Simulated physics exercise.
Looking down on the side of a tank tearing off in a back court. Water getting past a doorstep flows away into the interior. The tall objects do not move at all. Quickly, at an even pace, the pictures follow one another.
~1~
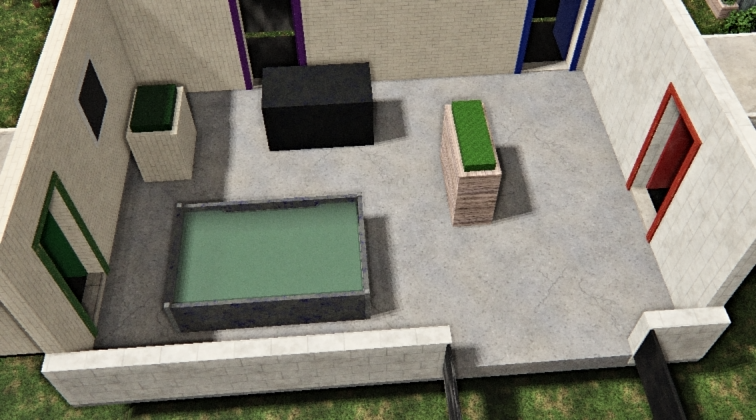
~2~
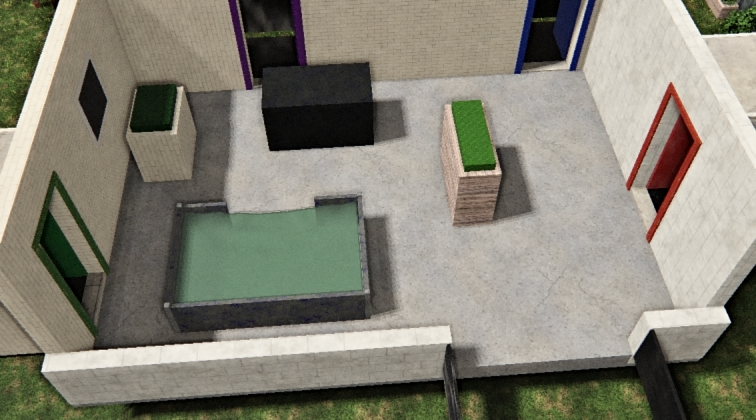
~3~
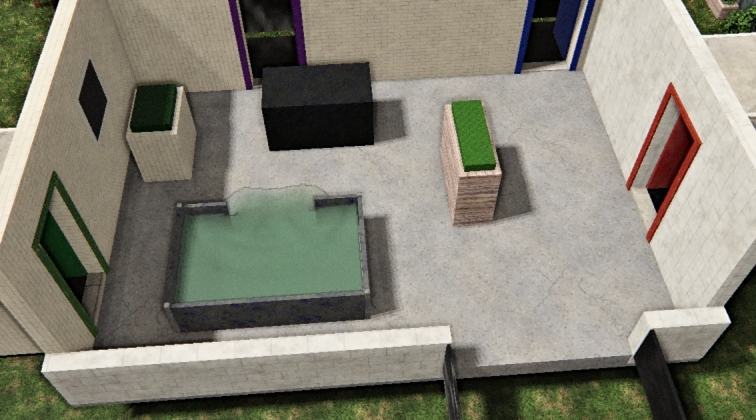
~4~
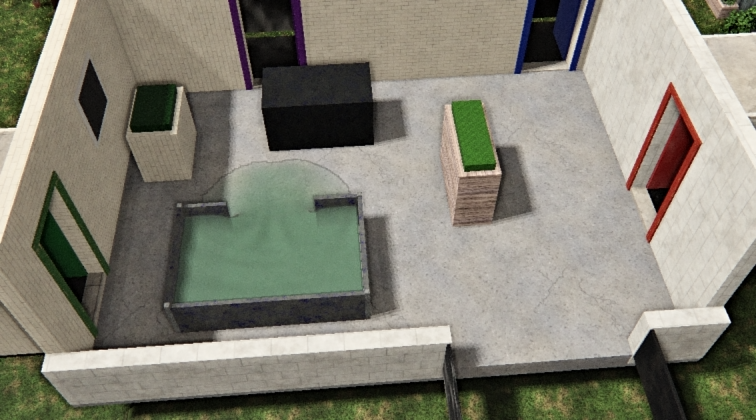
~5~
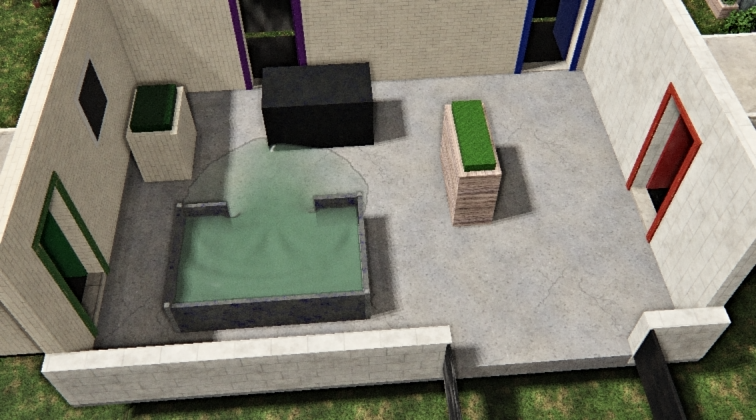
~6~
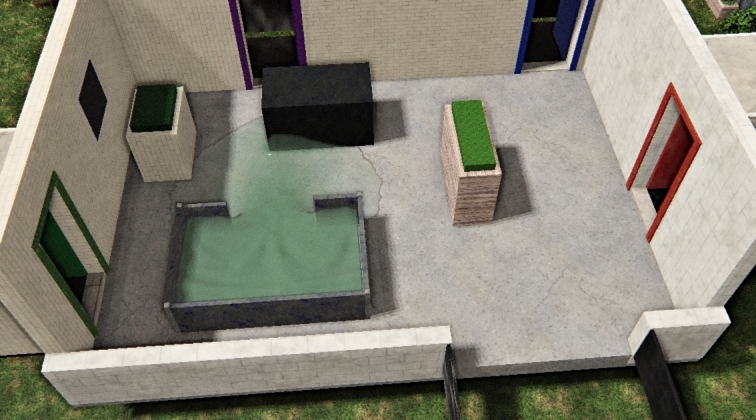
In a walled courtyard, green water pours through a tank's far side and spreads to a black block.
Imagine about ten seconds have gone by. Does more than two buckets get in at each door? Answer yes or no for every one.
Red door: No, blue door: Yes, green door: No, purple door: Yes.
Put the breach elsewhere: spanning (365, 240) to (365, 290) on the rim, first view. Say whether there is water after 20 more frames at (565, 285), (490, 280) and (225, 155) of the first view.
Submerged, submerged, untouched.
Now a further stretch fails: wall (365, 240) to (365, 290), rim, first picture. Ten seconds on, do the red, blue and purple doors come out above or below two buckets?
Door by door, the red door crosses the threshold, then the blue door crosses the threshold, then the purple door misses the threshold.
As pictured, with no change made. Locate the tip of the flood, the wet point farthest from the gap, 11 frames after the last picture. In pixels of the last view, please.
Pixel estimate: (499, 110).
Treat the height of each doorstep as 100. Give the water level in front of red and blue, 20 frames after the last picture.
Close to 0 per cent for the first one and close to 80 per cent for the second.
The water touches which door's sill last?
Last comes the door marked red.
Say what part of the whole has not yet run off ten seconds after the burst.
Roughly 88 percent.
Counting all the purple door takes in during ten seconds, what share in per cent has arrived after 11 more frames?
I'd say some 20 per cent.
A moment on, water covers 20 % of the floor; the red door not reached, the blue door not reached, the green door not reached, the purple door under two buckets in.
Next, water covers 30 % of the floor; the red door not reached, the blue door not reached, the green door not reached, the purple door under two buckets in.
Then, water covers 55 % of the floor; the red door not reached, the blue door wet at the sill, nothing in, the green door not reached, the purple door over two buckets in.
Later, water covers 75 % of the floor; the red door wet at the sill, nothing in, the blue door under two buckets in, the green door wet at the sill, nothing in, the purple door over two buckets in.
In the end, water covers 95 % of the floor; the red door wet at the sill, nothing in, the blue door over two buckets in, the green door under two buckets in, the purple door far over two buckets in.
